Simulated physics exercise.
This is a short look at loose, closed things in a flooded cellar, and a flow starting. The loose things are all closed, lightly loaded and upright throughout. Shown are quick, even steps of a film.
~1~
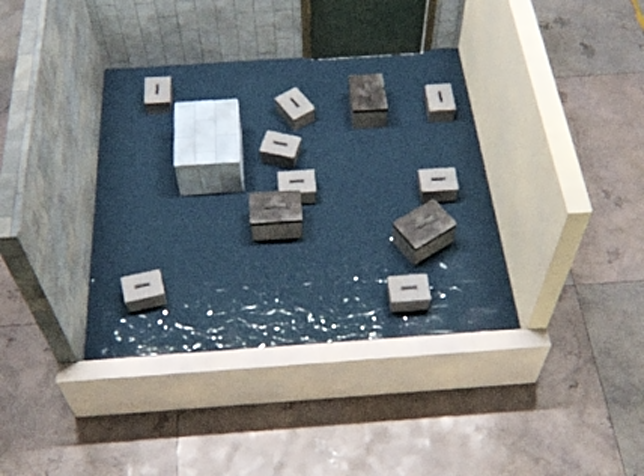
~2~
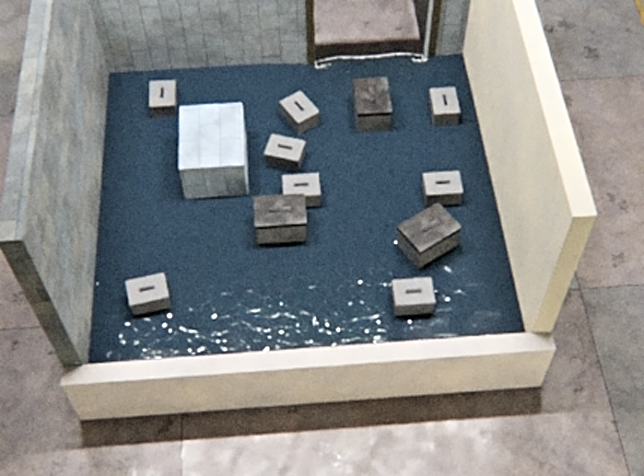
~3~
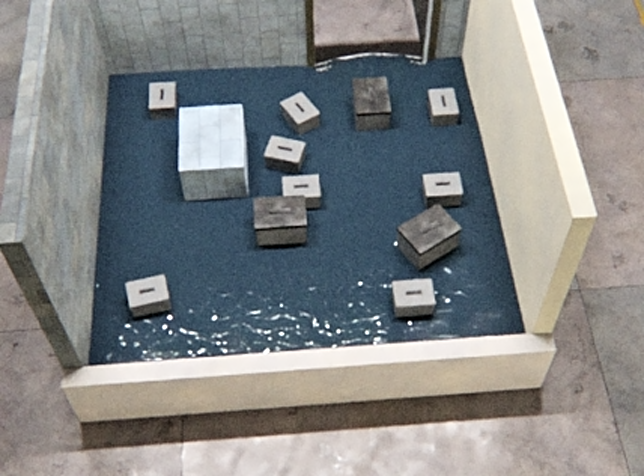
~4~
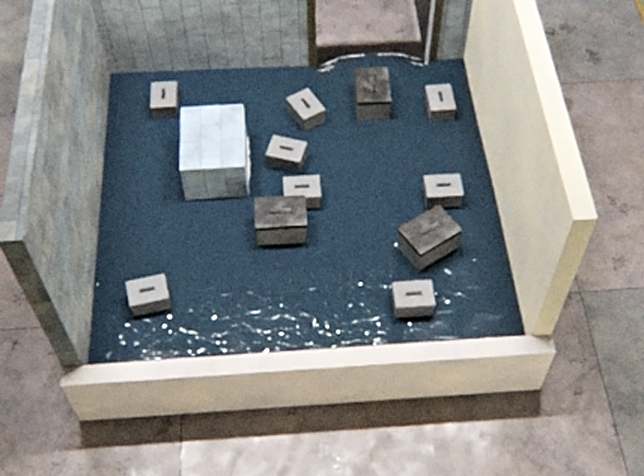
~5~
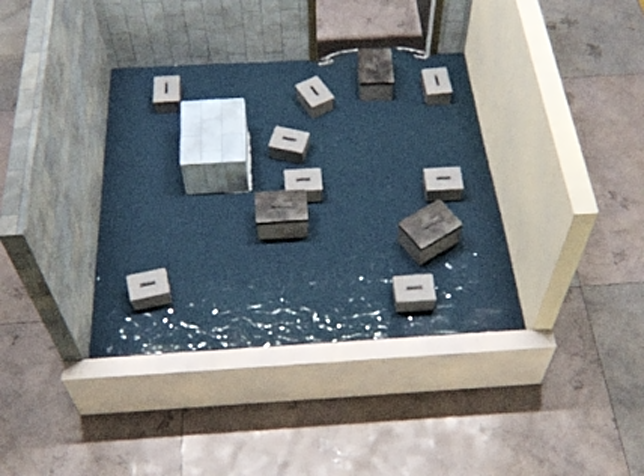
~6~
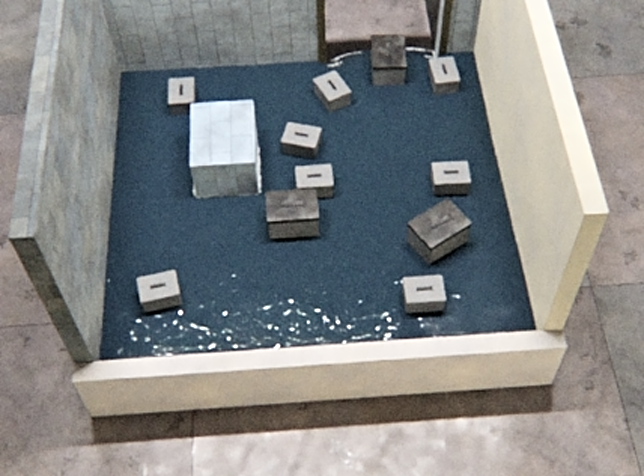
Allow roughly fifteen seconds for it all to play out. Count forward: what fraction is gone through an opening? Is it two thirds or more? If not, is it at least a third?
Yes, two thirds or more.
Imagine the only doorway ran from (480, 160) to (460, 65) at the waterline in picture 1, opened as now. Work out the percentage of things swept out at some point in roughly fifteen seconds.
It works out to some 80 in a hundred.
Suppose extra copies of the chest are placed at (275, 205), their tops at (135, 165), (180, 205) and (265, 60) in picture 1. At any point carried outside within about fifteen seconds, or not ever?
First copy doesn't escape, second copy doesn't escape, third copy escapes.
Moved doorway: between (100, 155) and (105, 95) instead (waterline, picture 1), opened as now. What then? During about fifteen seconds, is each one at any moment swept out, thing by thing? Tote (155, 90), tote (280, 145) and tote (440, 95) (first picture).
The three read escape, escape and no escape, respectively.
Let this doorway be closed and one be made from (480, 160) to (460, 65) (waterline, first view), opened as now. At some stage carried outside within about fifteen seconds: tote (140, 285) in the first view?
My call: No.
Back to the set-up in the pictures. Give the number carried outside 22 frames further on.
8.
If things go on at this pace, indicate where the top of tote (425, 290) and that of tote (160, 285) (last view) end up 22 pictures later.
Estimate - first: (449, 218), second: (192, 267).
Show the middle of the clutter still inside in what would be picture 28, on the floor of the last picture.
(364, 207).
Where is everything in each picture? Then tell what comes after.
A chest at (368, 92), afloat; a tote at (440, 97) floats; 0 of 11 have shifted, in the first frame.
A chest at (372, 95) floats; a tote at (445, 101), afloat; 0 of 11 have shifted, in the second frame.
A chest at (372, 95), afloat, close to its start; a tote at (444, 101), afloat; 1 of 11 have shifted, in the third frame.
A chest at (373, 84), afloat, close to its start; a tote at (441, 97), afloat, close to its start; 3 of 11 have shifted, in the fourth frame.
A chest at (376, 65) floats, a stride from its start; a tote at (437, 81), afloat, a stride from its start; 4 of 11 have shifted, in the fifth frame.
A chest at (389, 50) floats, a stride from its start; a tote at (444, 70) floats, a stride from its start; 7 of 11 have shifted, in the sixth frame.
A moment on, 1 of 11 are out; 10 afloat.
Next, 4 of 11 are out; 7 afloat.
Later, 8 of 11 are out; 3 afloat.
In the end, 9 of 11 are out; 2 afloat.
